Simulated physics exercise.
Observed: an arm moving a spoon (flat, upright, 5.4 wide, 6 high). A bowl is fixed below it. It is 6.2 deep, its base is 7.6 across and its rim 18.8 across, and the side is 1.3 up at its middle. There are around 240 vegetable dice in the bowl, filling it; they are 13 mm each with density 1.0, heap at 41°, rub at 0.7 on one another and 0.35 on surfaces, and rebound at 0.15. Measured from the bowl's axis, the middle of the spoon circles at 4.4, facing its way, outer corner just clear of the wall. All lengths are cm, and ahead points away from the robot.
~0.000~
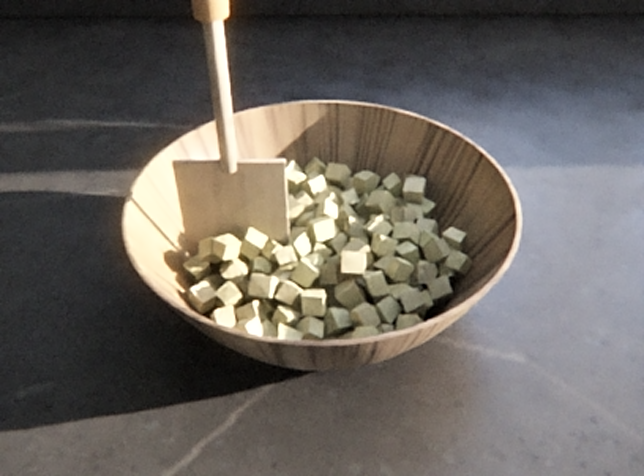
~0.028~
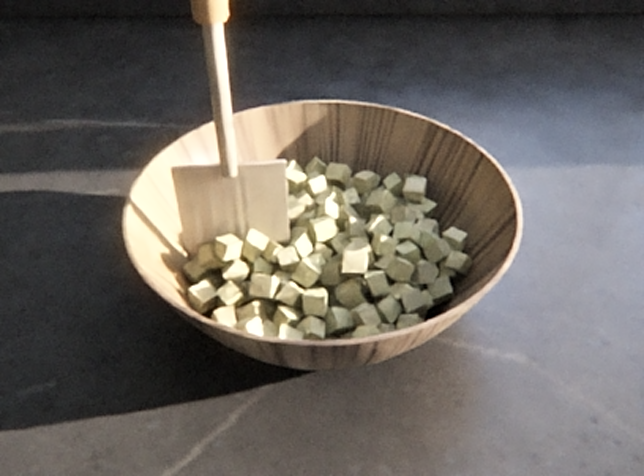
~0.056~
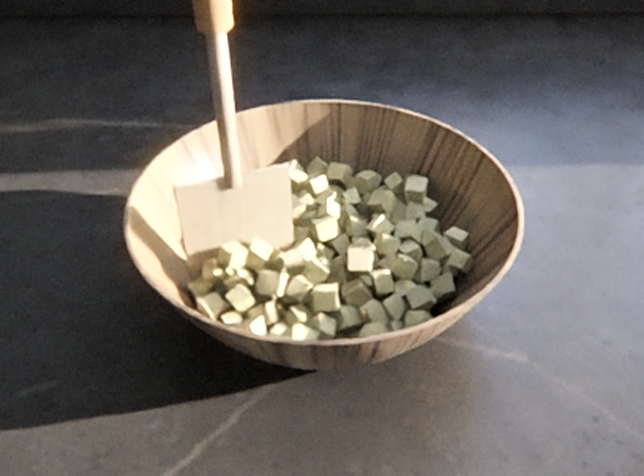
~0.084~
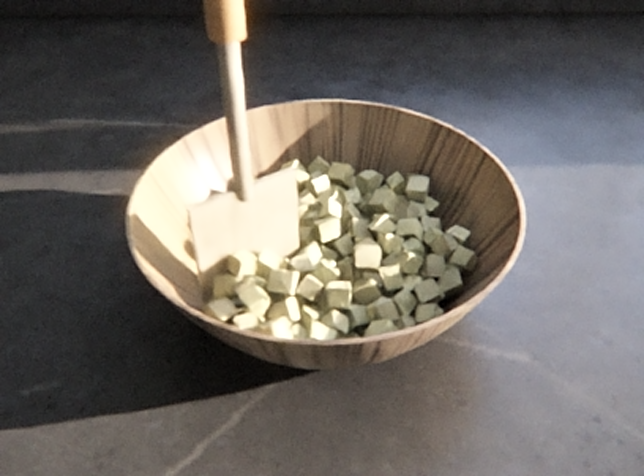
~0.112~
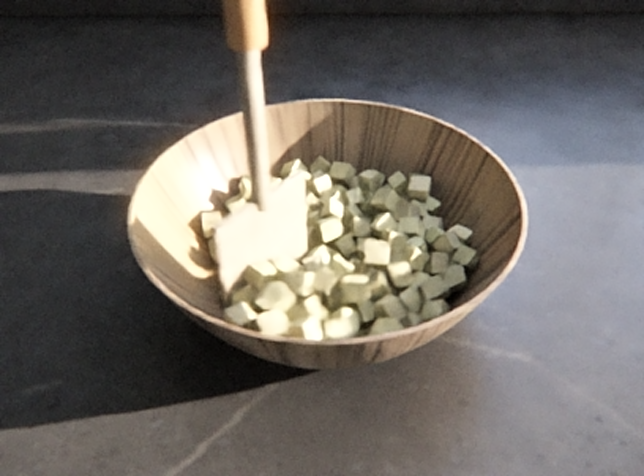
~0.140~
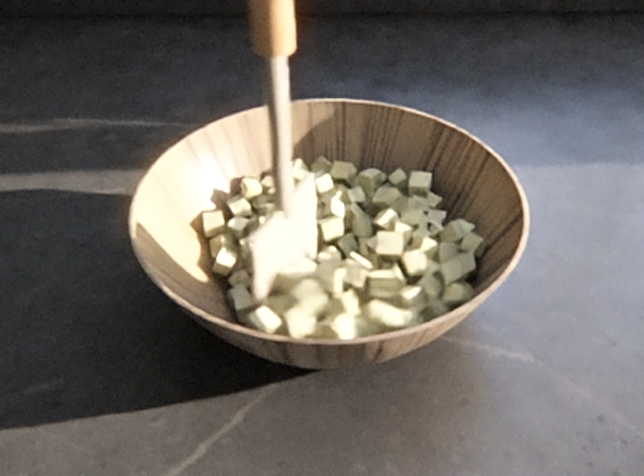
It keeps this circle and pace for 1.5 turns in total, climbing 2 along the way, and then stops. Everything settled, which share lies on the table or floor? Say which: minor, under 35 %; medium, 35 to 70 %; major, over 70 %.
That would be a minor share.
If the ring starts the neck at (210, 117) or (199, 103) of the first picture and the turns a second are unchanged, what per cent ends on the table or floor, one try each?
Roughly 15 and 0 per cent.
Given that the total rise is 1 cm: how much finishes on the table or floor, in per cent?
That works out to some 30 per cent.
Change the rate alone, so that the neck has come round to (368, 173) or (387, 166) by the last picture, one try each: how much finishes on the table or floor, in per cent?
Some 40 and 50 %.
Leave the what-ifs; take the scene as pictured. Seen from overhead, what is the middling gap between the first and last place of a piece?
About 8 centimetres.
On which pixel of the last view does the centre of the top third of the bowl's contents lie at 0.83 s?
The centre is roughly (329, 312).
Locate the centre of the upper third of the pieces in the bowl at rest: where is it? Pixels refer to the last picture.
Near (332, 254).
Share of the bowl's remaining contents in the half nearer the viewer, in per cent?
Roughly 50 percent of it.
After 0.48 s, 251° round, highest piece 9 above the table; 210 in the bowl, 12 on the table or floor, 16 in flight or on the tool.
After 0.83 s, 76° round, highest piece 8 above the table; 177 in the bowl, 55 on the table or floor, 6 in flight or on the tool.
After 1.20 s, 180° round, highest piece 5 above the table; 172 in the bowl, 66 on the table or floor.
After 1.90 s, 180° round, highest piece 5 above the table; 172 in the bowl, 66 on the table or floor.
At rest, 172 in the bowl, 66 on the table or floor. That is 28 % on the table or floor.
